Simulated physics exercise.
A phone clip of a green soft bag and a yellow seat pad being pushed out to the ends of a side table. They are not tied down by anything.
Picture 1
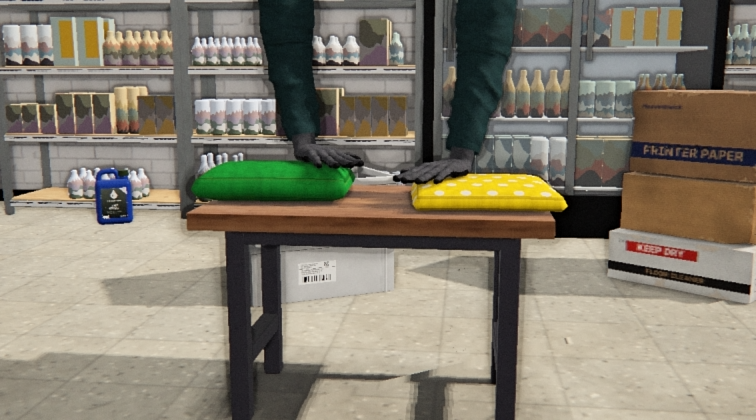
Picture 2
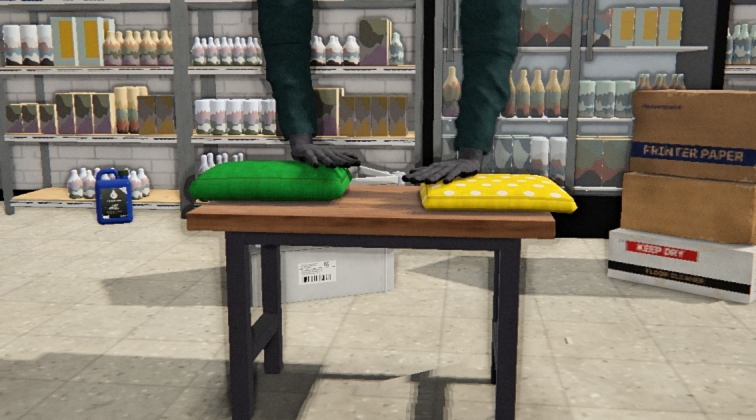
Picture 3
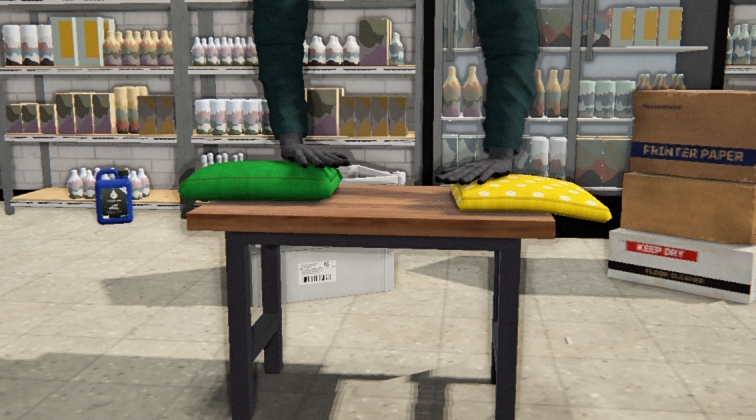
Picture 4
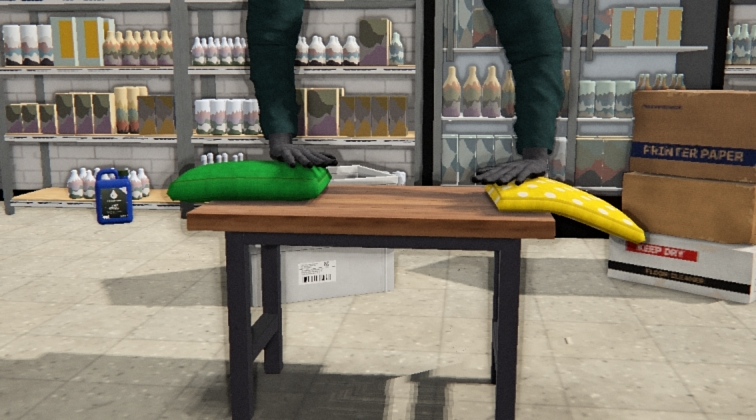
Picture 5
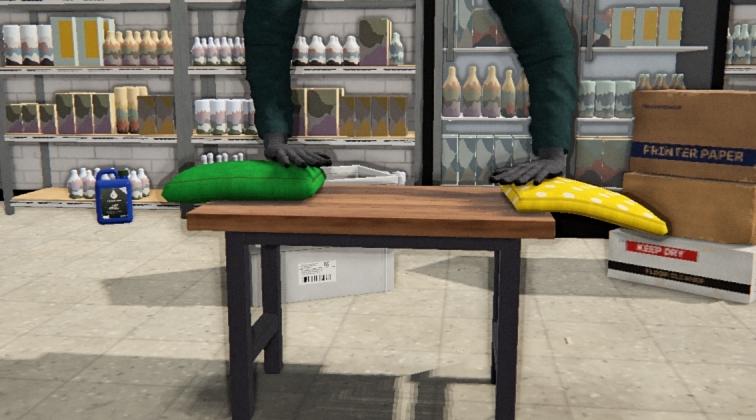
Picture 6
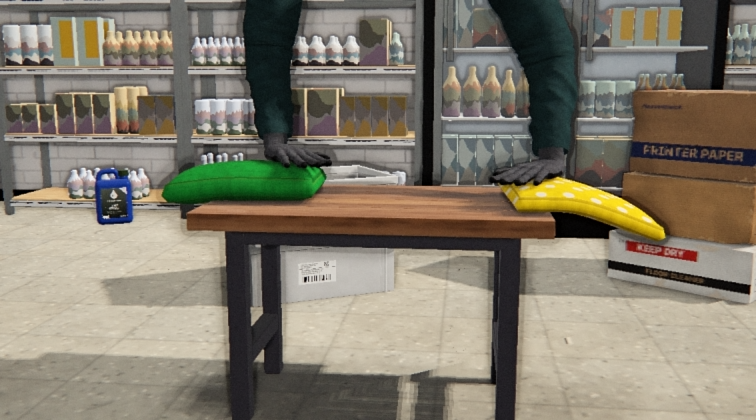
Gloved hands sliding a green soft bag left and a yellow dotted pad right until both overhang a wooden table's ends.
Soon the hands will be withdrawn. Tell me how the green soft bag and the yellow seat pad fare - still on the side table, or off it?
The green soft bag is still on it. The yellow seat pad is off it.
Then, 0.32 s after the last picture, soft bag lying still; seat pad falling near (582, 279).
Then, 0.60 s after the last picture, soft bag lying still; seat pad on the floor near (612, 365).
At rest, soft bag lying still; seat pad on the floor near (626, 394). The green soft bag holds its place and the yellow seat pad slumps off the end.
